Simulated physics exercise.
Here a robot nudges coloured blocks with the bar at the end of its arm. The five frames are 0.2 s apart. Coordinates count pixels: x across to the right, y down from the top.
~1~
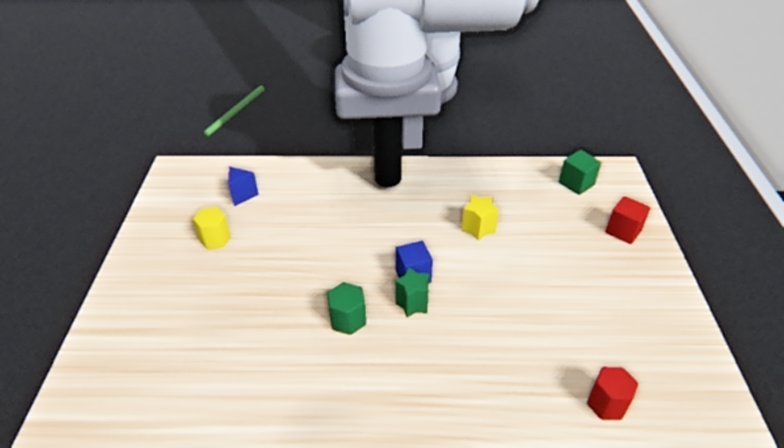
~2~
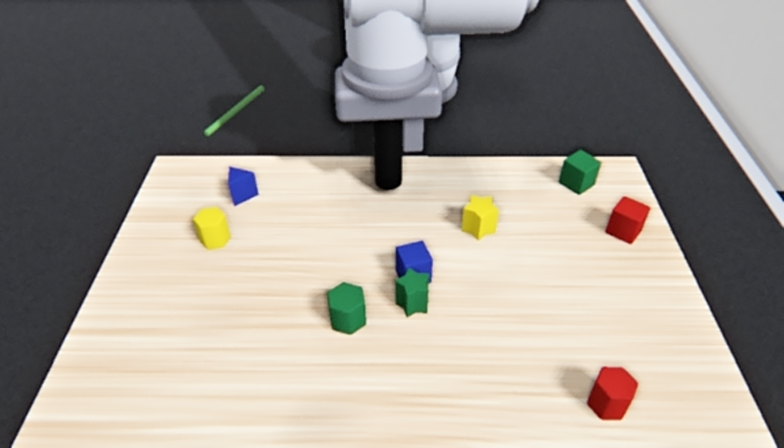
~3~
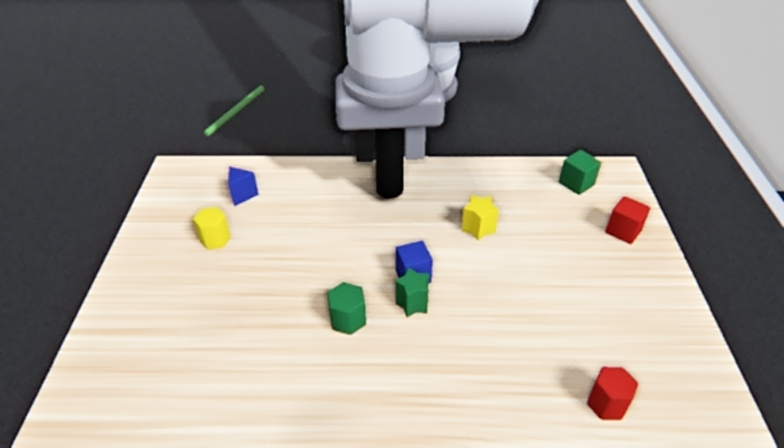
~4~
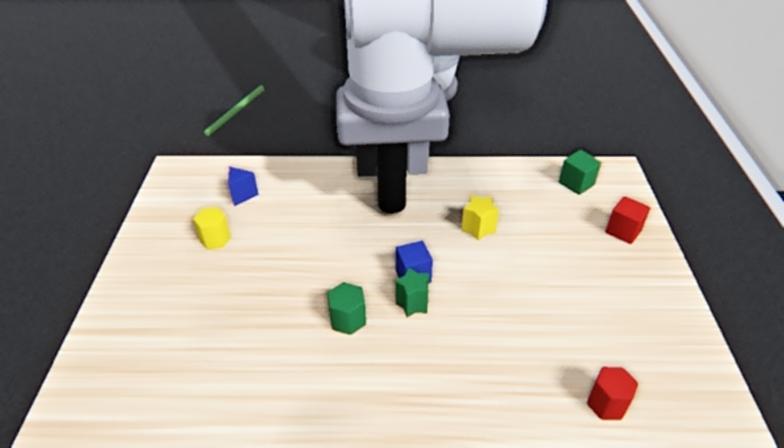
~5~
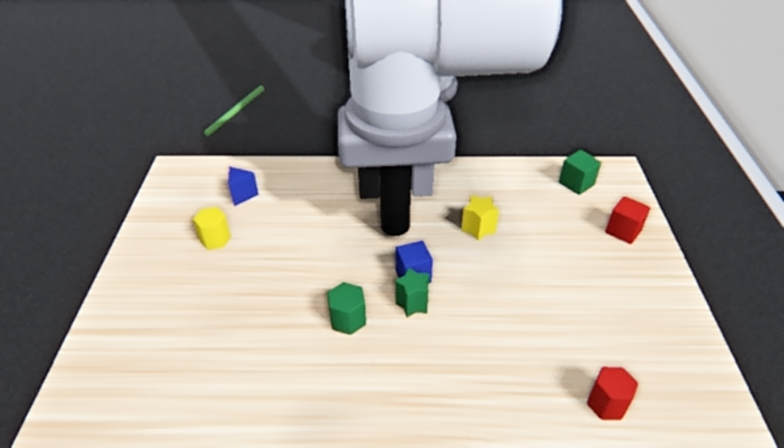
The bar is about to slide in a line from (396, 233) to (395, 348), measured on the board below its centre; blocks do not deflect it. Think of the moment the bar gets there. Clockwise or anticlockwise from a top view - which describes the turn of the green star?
Overhead view: Clockwise.
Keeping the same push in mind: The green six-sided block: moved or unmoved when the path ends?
The green six-sided block keeps its place.
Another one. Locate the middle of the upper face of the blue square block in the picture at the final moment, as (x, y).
It will likely be found at (430, 272).
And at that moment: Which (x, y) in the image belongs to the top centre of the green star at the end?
The green star ends near (429, 302).
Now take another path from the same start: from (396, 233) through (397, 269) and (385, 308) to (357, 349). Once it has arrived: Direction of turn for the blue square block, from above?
The block spins anticlockwise.
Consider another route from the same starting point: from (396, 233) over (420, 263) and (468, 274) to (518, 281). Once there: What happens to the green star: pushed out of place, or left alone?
Displaced.
What follows on the original path. One third of the way, bar at (396, 260); green star at (420, 290), turned 15° clockwise; blue square block at (419, 260), turned 25° anticlockwise.
Two thirds of the way, bar at (396, 298); green star at (429, 297), turned 65° clockwise; blue square block at (430, 272), turned 65° anticlockwise.
At the end, bar at (395, 341); green six-sided block not moved; green star at (429, 302), turned 30° clockwise; blue square block at (430, 272), turned 65° anticlockwise.
